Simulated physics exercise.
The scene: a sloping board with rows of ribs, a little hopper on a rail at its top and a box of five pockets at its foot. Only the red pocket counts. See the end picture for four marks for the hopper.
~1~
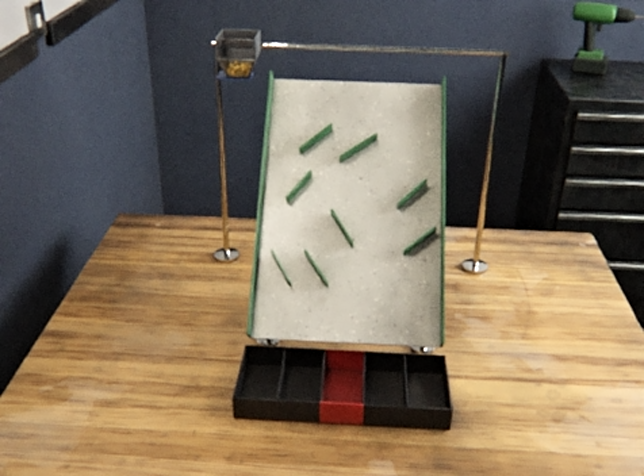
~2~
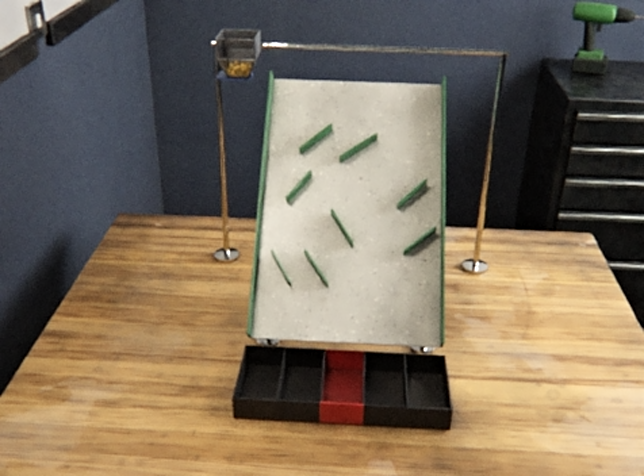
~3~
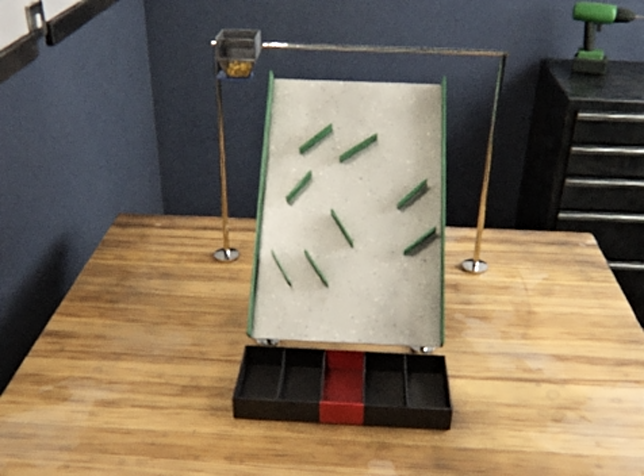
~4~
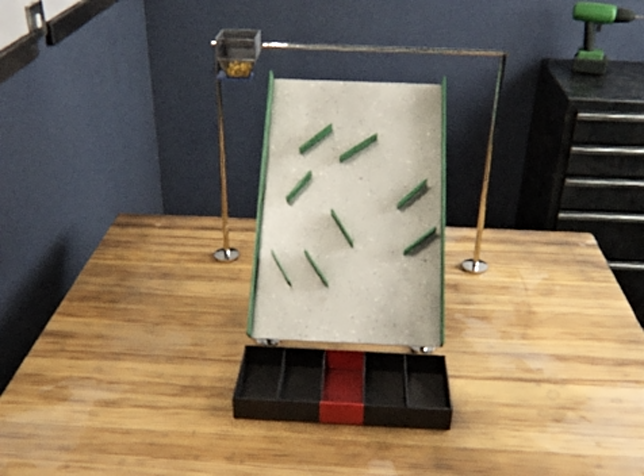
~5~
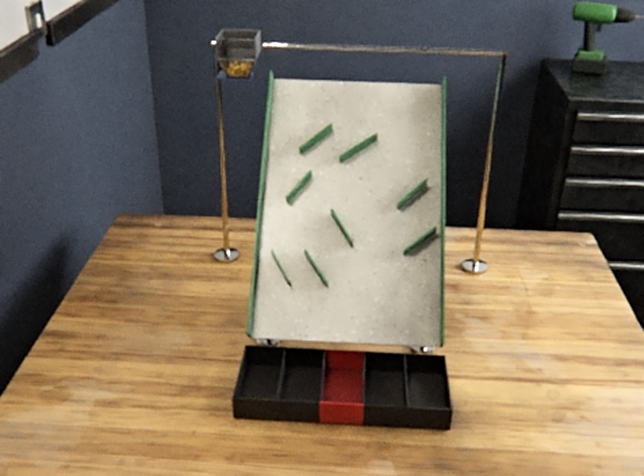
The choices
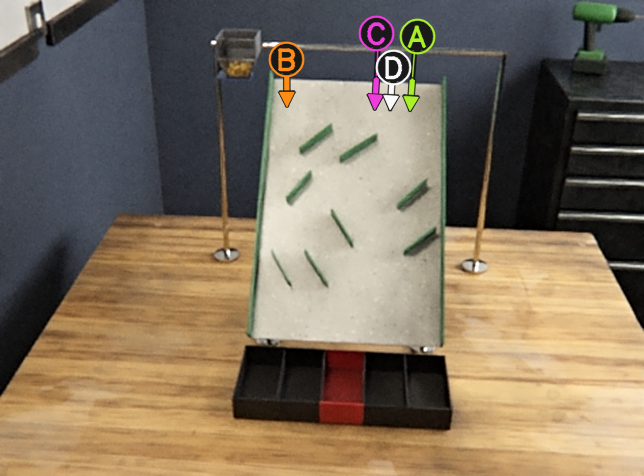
On a wooden table in a workshop, a sloping board with green ribs stood above a black box with a red middle pocket, while a small hopper sat still at the upper left; nothing moved.
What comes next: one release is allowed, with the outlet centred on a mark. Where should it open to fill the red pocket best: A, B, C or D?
Best: A.
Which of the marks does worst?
Mark B.
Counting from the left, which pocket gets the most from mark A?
The third from the left.
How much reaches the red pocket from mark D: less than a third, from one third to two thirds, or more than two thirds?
Mark D gives from one third to two thirds.
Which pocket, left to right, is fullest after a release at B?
It is the first one.
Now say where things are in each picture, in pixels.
Hopper at (239, 68), puffed corn balls, door shut, in the first frame.
Ribs (299, 148) to (332, 124), (340, 157) to (377, 133), (286, 198) to (311, 170), in the second frame.
Ribs (399, 204) to (427, 179), (331, 209) to (353, 243), (405, 251) to (436, 227), in the third frame.
Ribs (271, 249) to (290, 282), (305, 250) to (327, 283), in the fourth frame.
Red pocket at (342, 412), number 3 of 5 from the left, in the fifth frame.
On the marked copy, mark A meets the board at (410, 105); mark B meets the board at (286, 101); mark C meets the board at (375, 104); mark D meets the board at (390, 104).
Choosing A, most in the red pocket, about a quarter in other pockets, a stray few outside the box.
Choosing B, a small part in the red pocket, nearly all in other pockets.
Choosing C, about a third in the red pocket, about two thirds in other pockets, a stray few held on the board.
Choosing D, about two thirds in the red pocket, about a third in other pockets.
